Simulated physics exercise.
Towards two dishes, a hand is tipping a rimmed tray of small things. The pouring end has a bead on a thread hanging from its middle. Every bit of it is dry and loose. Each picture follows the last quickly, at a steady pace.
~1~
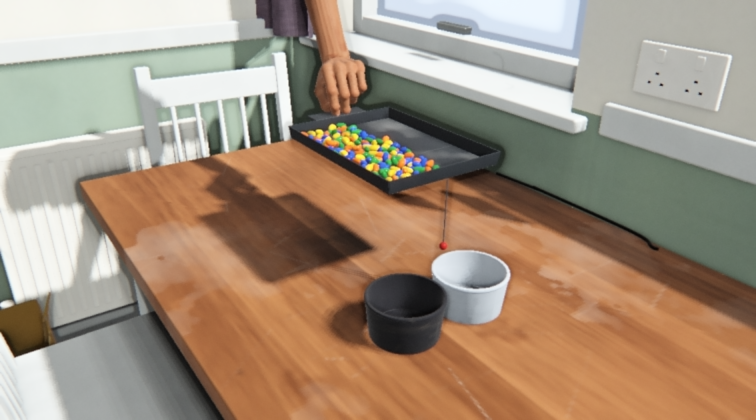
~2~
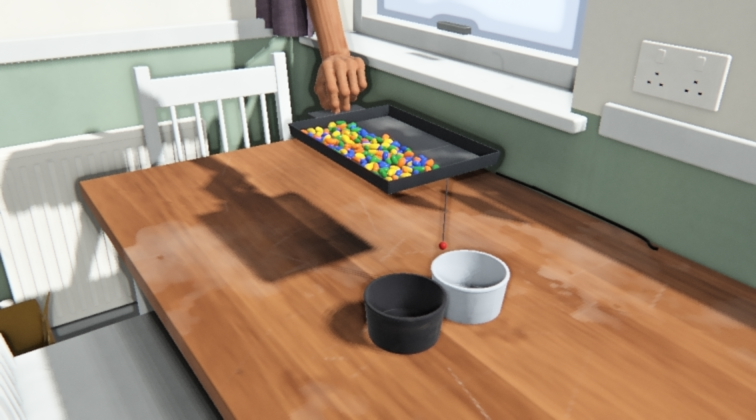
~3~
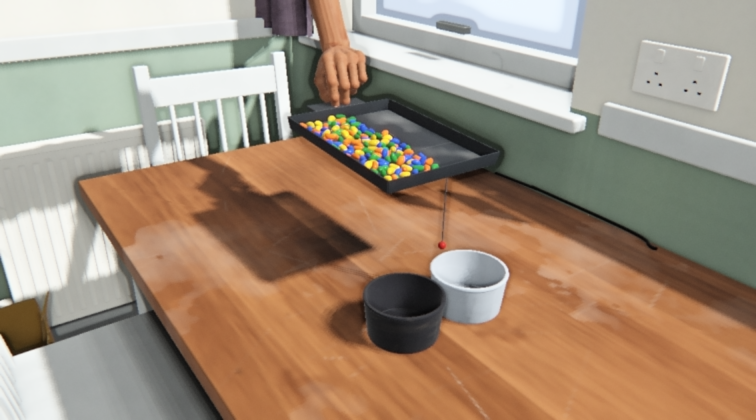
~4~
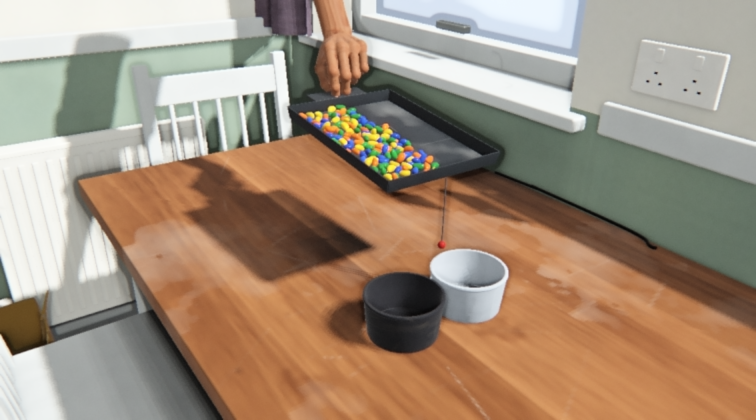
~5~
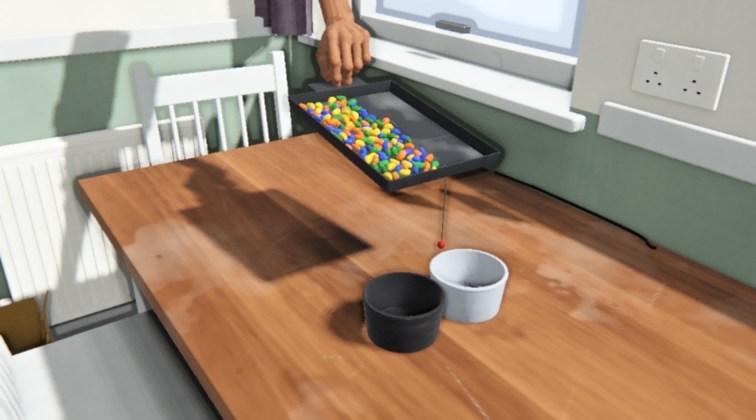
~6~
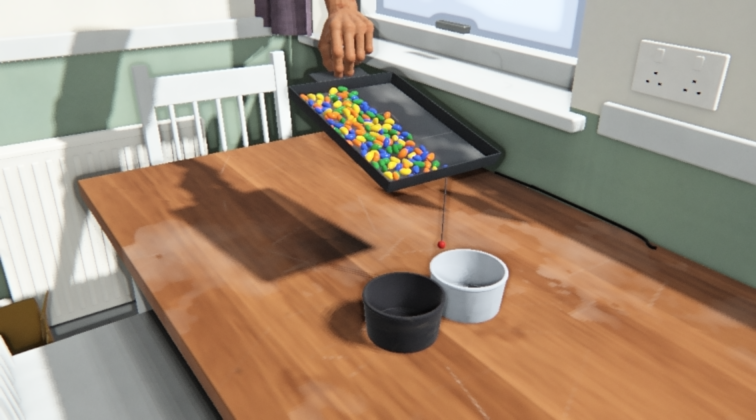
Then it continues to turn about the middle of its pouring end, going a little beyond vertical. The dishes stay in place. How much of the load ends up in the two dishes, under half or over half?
Over half.
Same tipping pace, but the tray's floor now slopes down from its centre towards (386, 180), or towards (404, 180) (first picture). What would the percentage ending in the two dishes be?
For the first it's near 40 %, for the second near 70 %.
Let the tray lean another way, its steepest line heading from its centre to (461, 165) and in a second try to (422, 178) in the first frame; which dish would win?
The first try favours the right of the two, the second the left of the two.
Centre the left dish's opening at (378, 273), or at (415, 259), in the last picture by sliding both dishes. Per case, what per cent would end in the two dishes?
In the first position around 0 percent, in the second around 10 percent.
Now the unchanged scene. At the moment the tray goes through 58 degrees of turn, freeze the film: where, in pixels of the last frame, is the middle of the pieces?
Look about (425, 144) in the last picture.
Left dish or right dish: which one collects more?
That one is the rightward one.
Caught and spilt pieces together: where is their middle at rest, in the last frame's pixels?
I'd place the middle at about (469, 304).
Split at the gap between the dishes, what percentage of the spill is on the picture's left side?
Roughly 10 percent.
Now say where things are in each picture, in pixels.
In the first picture, corners of the pouring end at (389, 180) and (497, 151), level; middle of the load at (367, 150), jelly beans; left dish at (430, 330); right dish at (495, 301); bead on its thread at (443, 246).
In the second picture, corners of the pouring end at (389, 180) and (497, 151), level; middle of the load at (367, 149).
In the third picture, corners of the pouring end at (389, 180) and (497, 151), tipped barely, level across its low end; middle of the load at (366, 145).
In the fourth picture, corners of the pouring end at (389, 179) and (497, 151), tipped a little, level across its low end; middle of the load at (374, 138).
In the fifth picture, corners of the pouring end at (389, 179) and (498, 152), tipped a little, level across its low end; middle of the load at (375, 133).
In the sixth picture, corners of the pouring end at (390, 180) and (498, 152), tipped a little, level across its low end; middle of the load at (376, 128); left dish at (428, 329); right dish at (493, 300).
Soon after the last picture, tray tipped steeply; nearly all on the tray; a stray few in the air.
A little later, tray tipped right over; nearly all on the tray; a small part outside both; a stray few in the air.
Later still, tray tipped past a quarter turn; about a quarter in the left dish; about half in the right dish; about a third outside both.
At rest, tray tipped past a quarter turn; about a quarter in the left dish; about half in the right dish; about a third outside both.
